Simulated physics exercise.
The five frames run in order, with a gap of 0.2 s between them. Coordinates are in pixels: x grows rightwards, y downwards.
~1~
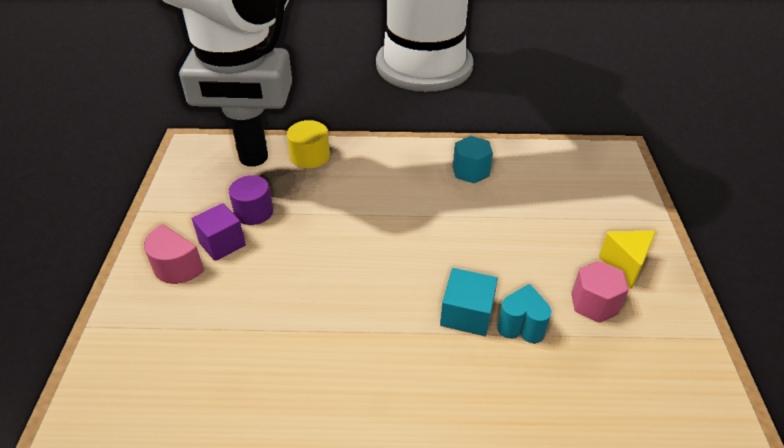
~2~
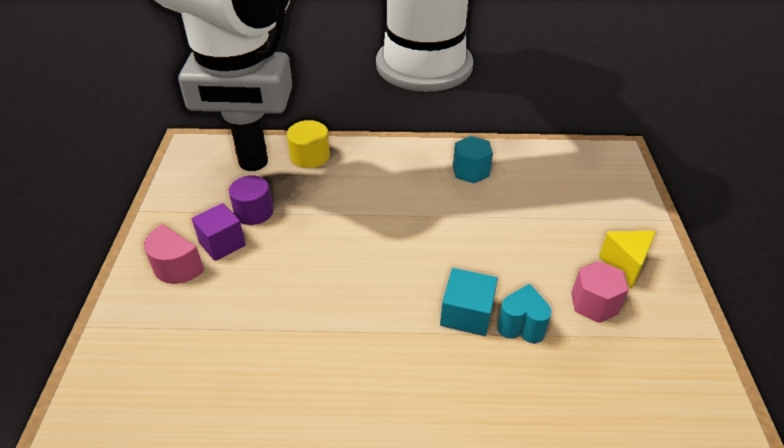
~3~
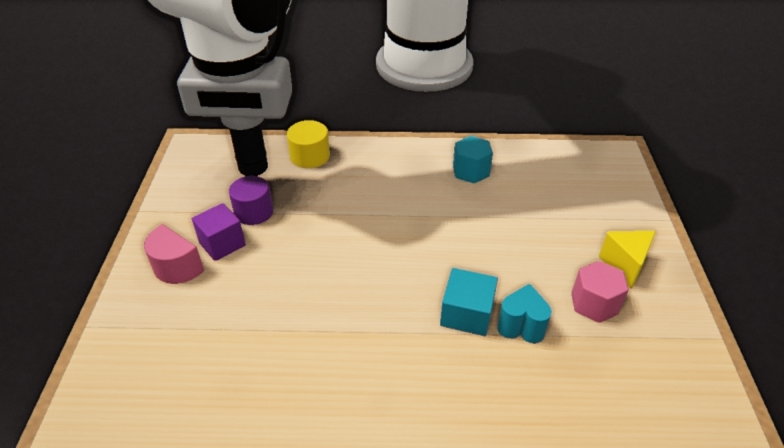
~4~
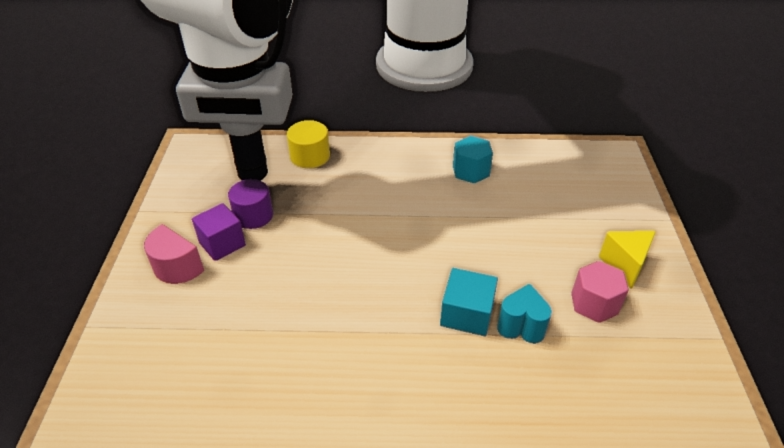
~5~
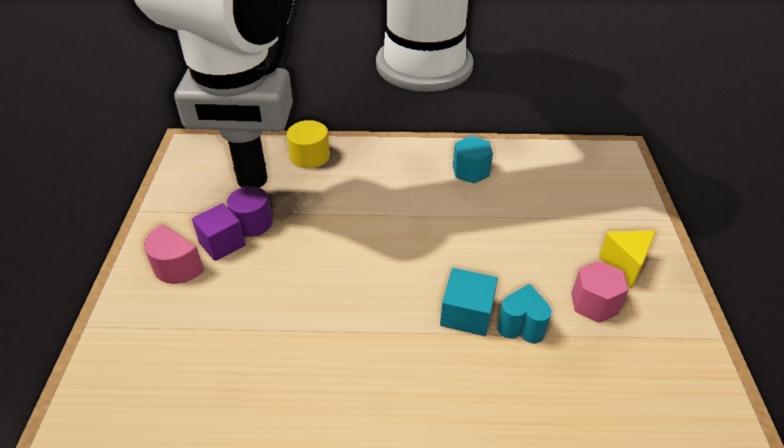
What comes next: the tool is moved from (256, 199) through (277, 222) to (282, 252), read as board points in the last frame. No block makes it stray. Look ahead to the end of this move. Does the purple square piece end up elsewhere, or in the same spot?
At the end of the path, it will have moved.
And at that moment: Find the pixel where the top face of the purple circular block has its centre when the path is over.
It is going to be at (242, 244).
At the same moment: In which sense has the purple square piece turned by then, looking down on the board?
From above, the turn goes clockwise.
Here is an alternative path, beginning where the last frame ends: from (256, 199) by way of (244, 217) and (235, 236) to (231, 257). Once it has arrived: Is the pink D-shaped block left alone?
My answer is no.
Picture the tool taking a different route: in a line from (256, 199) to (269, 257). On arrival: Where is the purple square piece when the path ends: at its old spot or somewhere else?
It gets pushed out of place.
What follows on the original path. Halfway along, tool (274, 204); purple square piece (210, 225), turned 20° clockwise; purple circular block (252, 221).
At the end, tool (278, 234); purple square piece (207, 227), turned 45° clockwise; purple circular block (242, 244); yellow circular block not moved.
